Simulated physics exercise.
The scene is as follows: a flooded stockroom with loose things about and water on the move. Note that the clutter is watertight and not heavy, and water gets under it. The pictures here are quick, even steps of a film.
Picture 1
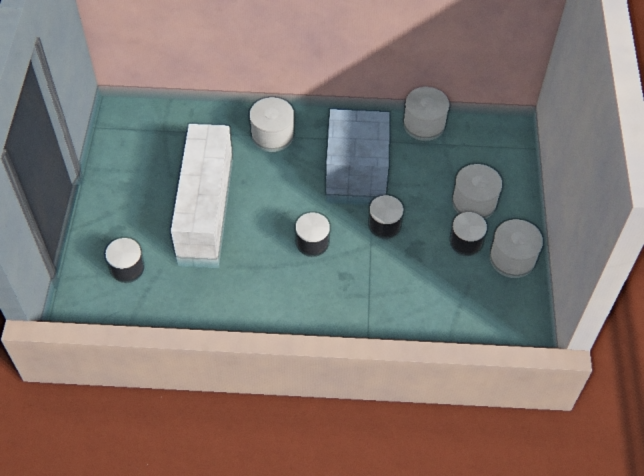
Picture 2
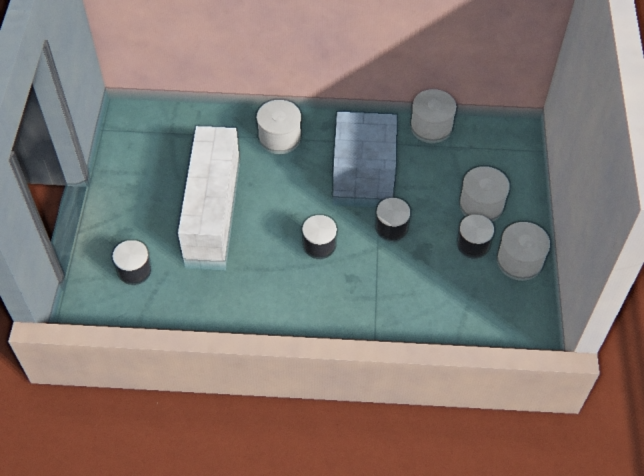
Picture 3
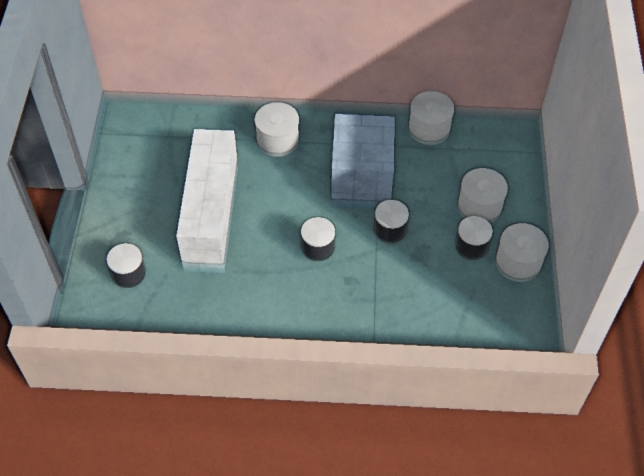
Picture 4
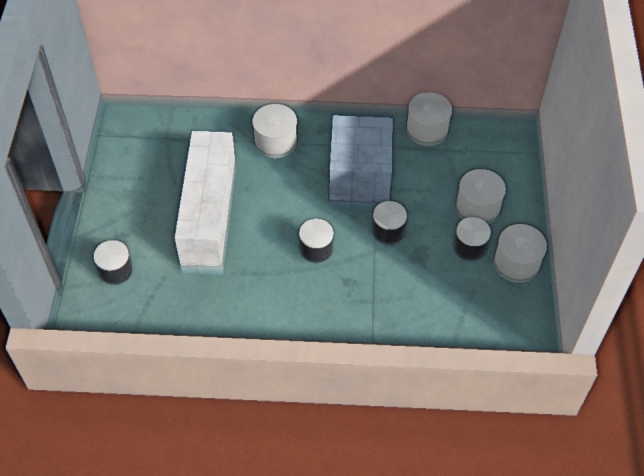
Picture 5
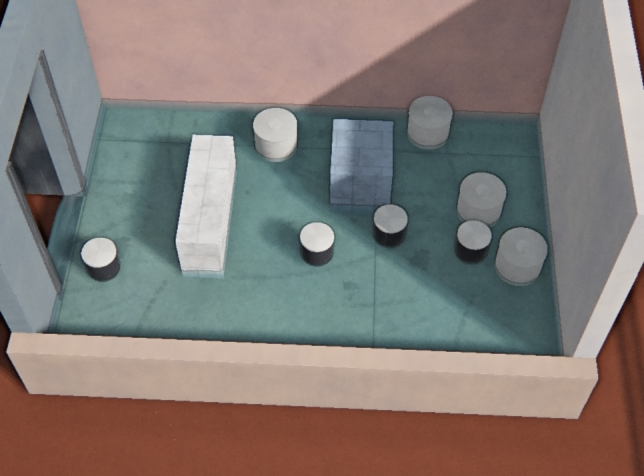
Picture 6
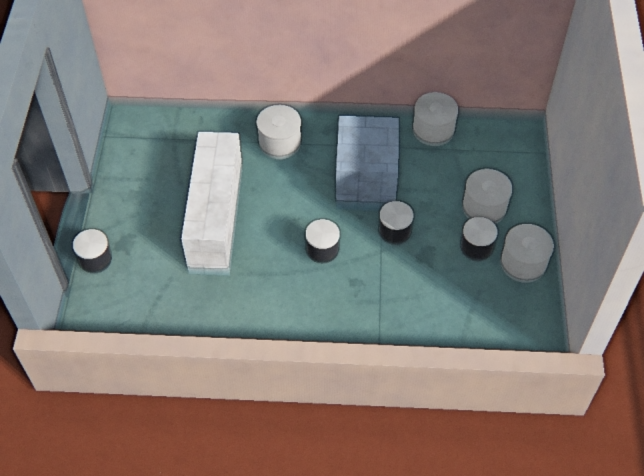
A pale-walled, box-like room with a greenish, water-covered floor is seen from high above its low front wall, the camera shifting slightly. A long white block stands left of centre, a blue-grey block behind the middle, with pale round tubs toward the back and right and smaller dark, white-topped pails among them. The leftmost pail drifts slowly left toward the doorway side, while the other things stay in place.
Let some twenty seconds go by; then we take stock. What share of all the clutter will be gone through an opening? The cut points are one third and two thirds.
It falls between one third and two thirds.
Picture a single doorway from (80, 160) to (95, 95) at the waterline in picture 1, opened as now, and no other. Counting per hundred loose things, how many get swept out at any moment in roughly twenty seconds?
I'd say some 20 in a hundred.
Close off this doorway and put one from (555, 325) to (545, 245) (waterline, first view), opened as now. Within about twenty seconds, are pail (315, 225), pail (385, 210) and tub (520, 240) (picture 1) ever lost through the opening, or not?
Following that order: Escaped; escaped; escaped.
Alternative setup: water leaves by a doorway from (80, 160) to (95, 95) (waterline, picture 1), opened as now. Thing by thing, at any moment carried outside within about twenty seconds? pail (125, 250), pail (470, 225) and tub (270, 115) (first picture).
Item one: Leaves; item two: Remains; item three: Leaves.
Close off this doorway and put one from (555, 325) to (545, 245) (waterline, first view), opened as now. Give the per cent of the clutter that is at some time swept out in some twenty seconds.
80 per cent.
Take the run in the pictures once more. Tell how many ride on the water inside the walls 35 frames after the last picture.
By my tally, 5.
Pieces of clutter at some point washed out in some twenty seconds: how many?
It adds up to 3.
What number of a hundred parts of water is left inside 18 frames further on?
Estimate: Roughly 66 %.
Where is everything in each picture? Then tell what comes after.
In the first frame, a pail at (123, 252), afloat; a tub at (272, 114) floats; 0 of 8 have shifted.
In the second frame, a pail at (130, 255), afloat; a tub at (279, 116) floats; 0 of 8 have shifted.
In the third frame, a pail at (124, 258) floats, close to its start; a tub at (277, 119), afloat; 0 of 8 have shifted.
In the fourth frame, a pail at (111, 255), afloat, close to its start; a tub at (275, 121), afloat; 1 of 8 have shifted.
In the fifth frame, a pail at (99, 252), afloat, a stride from its start; a tub at (275, 124), afloat; 1 of 8 have shifted.
In the sixth frame, a pail at (90, 243), afloat, a stride from its start; a tub at (279, 121), afloat; 1 of 8 have shifted.
A moment on, 1 of 8 are out; 7 afloat.
Next, 2 of 8 are out; 6 afloat.
Later, 3 of 8 are out; 5 afloat.
In the end, 3 of 8 are out; 5 afloat.
